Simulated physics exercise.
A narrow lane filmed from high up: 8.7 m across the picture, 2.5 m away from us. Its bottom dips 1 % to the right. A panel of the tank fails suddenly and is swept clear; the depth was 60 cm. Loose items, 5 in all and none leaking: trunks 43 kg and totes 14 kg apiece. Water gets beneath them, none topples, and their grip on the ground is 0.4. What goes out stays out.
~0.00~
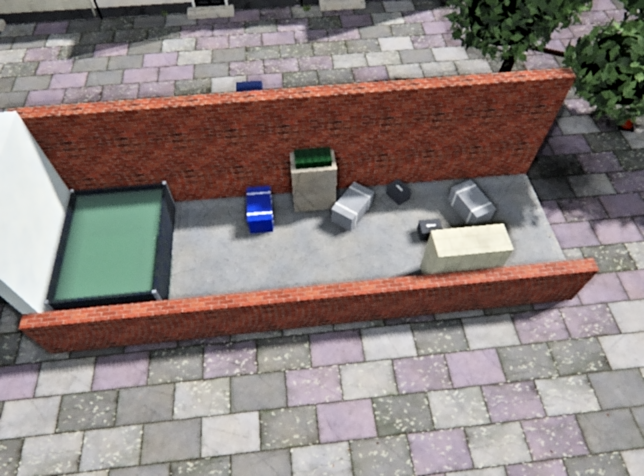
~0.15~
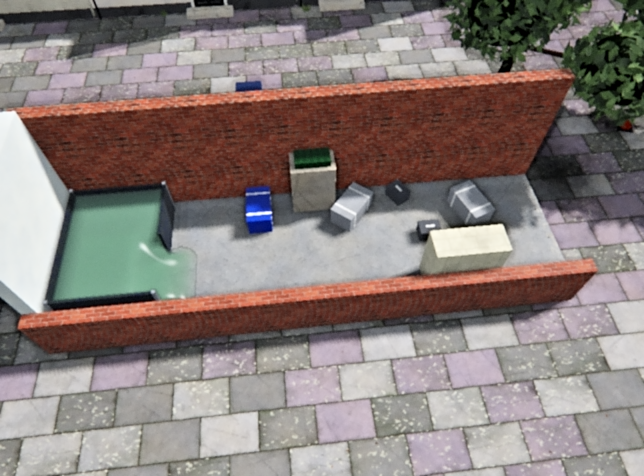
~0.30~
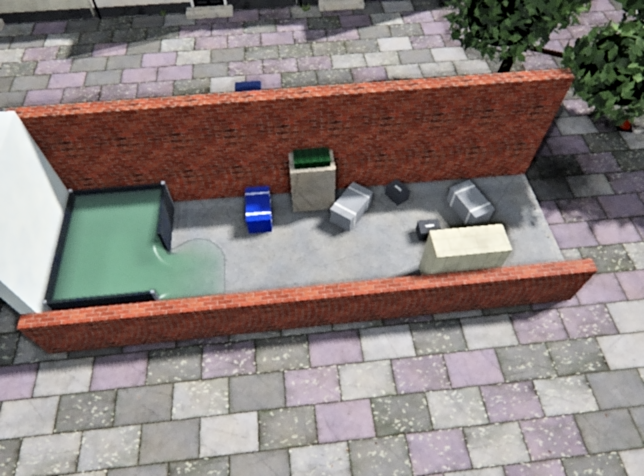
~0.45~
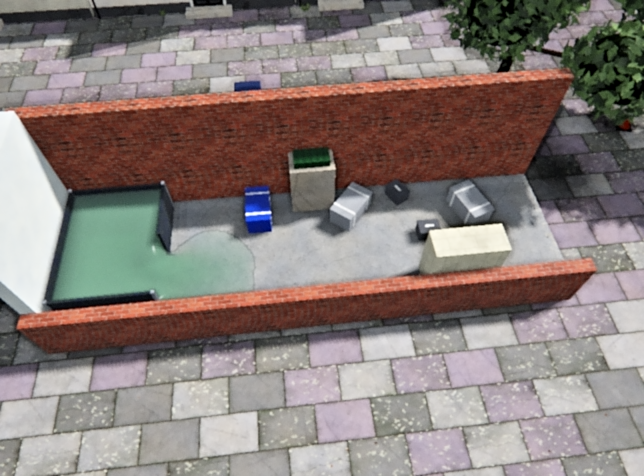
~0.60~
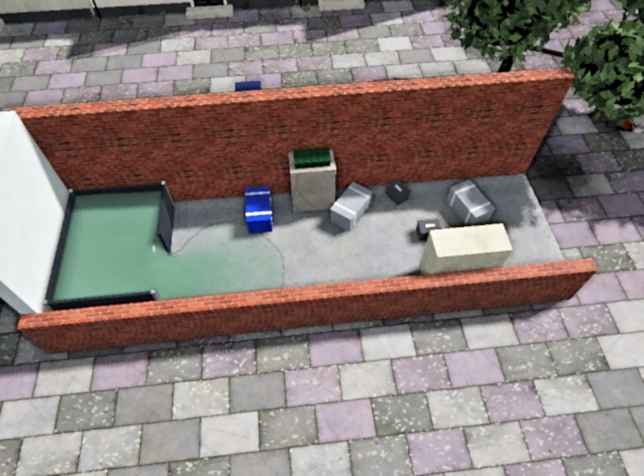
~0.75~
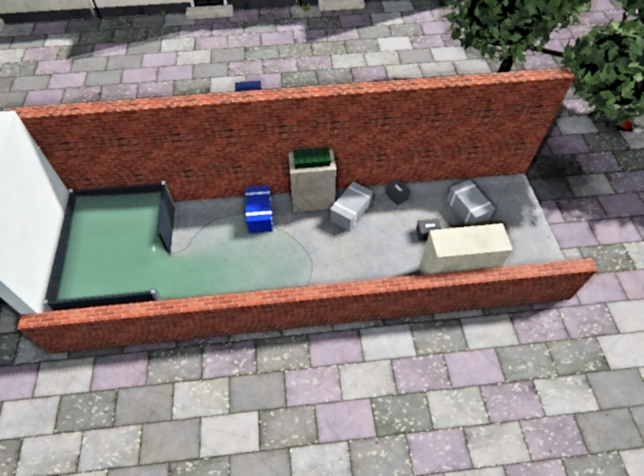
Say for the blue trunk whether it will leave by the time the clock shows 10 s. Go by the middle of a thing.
Blue trunk is kept in.
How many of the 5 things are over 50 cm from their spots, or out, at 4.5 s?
By then 4.
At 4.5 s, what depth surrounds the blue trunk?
Roughly 5 cm.
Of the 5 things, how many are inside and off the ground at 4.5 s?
1 of them.
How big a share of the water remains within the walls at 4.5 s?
About 84 per cent.
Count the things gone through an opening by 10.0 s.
By then 4.
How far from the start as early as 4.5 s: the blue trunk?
About 0 cm.
After 2.0 s the blue trunk is near (258, 203), 0.0 m from its start, aground; 0 of 5 are out; 0 afloat.
After 4.5 s the blue trunk is near (258, 203), 0.0 m from its start, aground; 1 of 5 are out; 1 afloat.
After 7.0 s the blue trunk is near (258, 203), 0.0 m from its start, aground; 4 of 5 are out; 0 afloat.
After 10.0 s the blue trunk is near (258, 203), 0.0 m from its start, aground; 4 of 5 are out; 0 afloat.
